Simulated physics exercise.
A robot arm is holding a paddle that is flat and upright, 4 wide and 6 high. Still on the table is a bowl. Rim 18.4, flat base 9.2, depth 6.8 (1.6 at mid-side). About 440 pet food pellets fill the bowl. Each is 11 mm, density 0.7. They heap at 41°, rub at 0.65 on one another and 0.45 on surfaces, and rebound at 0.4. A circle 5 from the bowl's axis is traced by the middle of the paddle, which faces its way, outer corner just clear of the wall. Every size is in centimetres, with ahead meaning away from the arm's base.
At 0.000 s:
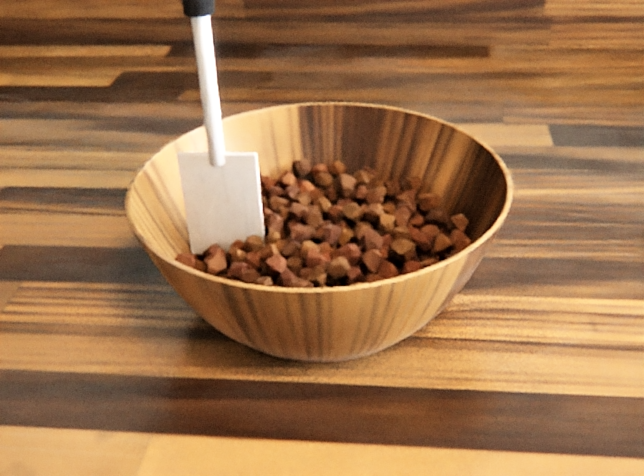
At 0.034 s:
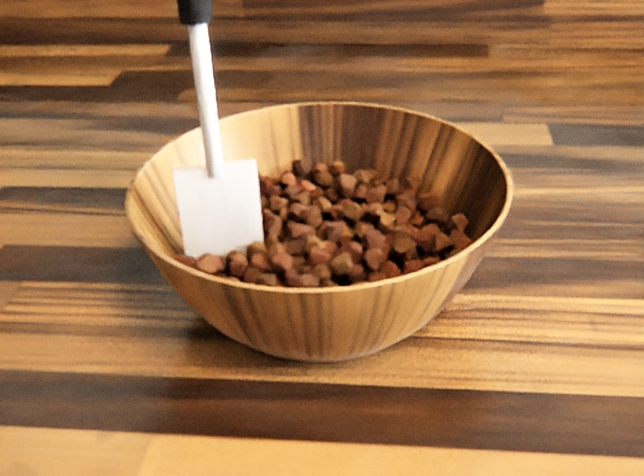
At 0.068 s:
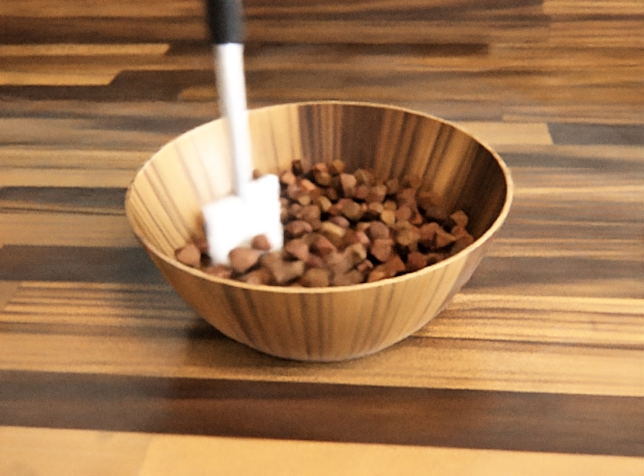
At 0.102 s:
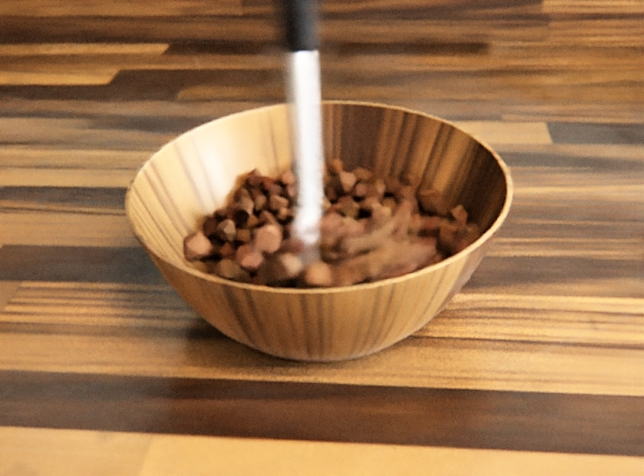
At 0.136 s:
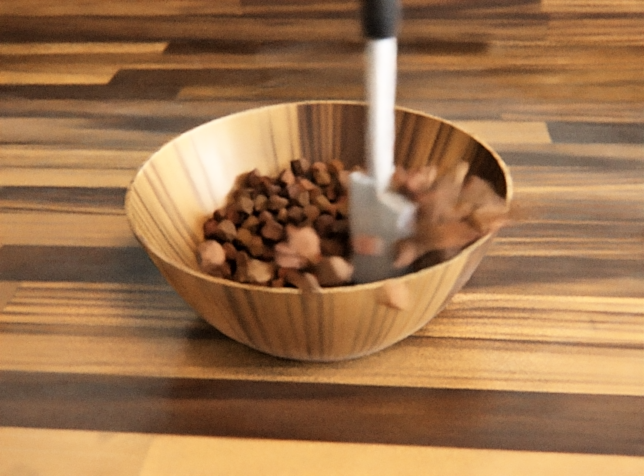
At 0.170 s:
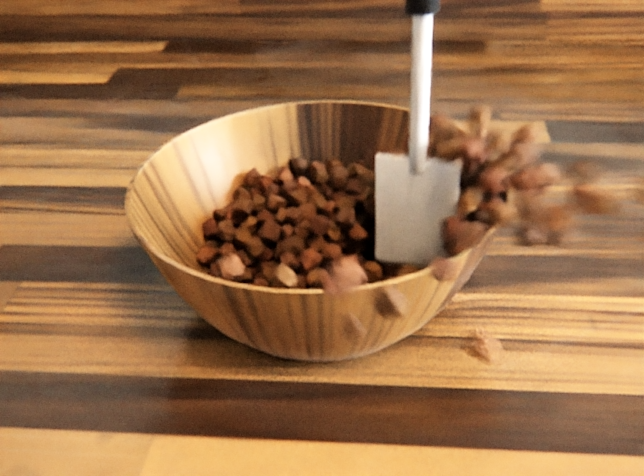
The video shows a pale flat paddle on a dark-handled rod sweeping from left to right through brown pellets in a striped wooden bowl on a wooden table, pushing some up and over the right side and front rim.
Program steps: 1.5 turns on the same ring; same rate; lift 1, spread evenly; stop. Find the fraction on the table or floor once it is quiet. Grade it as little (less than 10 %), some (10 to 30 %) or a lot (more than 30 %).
Grade: A lot, more than 30 %.
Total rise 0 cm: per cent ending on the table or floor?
50 %.
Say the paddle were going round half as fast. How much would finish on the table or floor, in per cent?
In that case it comes to around 25 percent.
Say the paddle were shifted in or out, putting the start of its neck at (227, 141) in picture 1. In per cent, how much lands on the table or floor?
About 45 percent ends up on the table or floor.
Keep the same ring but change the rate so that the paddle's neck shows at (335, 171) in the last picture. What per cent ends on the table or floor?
Close to 25 in a hundred.
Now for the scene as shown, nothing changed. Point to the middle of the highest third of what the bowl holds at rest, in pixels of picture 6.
Roughly pixel (369, 217).
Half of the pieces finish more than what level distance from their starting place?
About 12 centimetres.
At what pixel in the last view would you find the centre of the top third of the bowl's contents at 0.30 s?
Upper-third centre: Approx. (235, 170) px.
By 0.30 s, 308° round, highest piece 12 above the table; 344 in the bowl, 16 on the table or floor, 84 in flight or on the tool.
By 0.42 s, 88° round, highest piece 11 above the table; 292 in the bowl, 99 on the table or floor, 53 in flight or on the tool.
By 0.68 s, 180° round, highest piece 6 above the table; 257 in the bowl, 187 on the table or floor.
By 1.38 s, 180° round, highest piece 6 above the table; 257 in the bowl, 187 on the table or floor.
Final count, 257 in the bowl, 187 on the table or floor. That is 42 % on the table or floor.
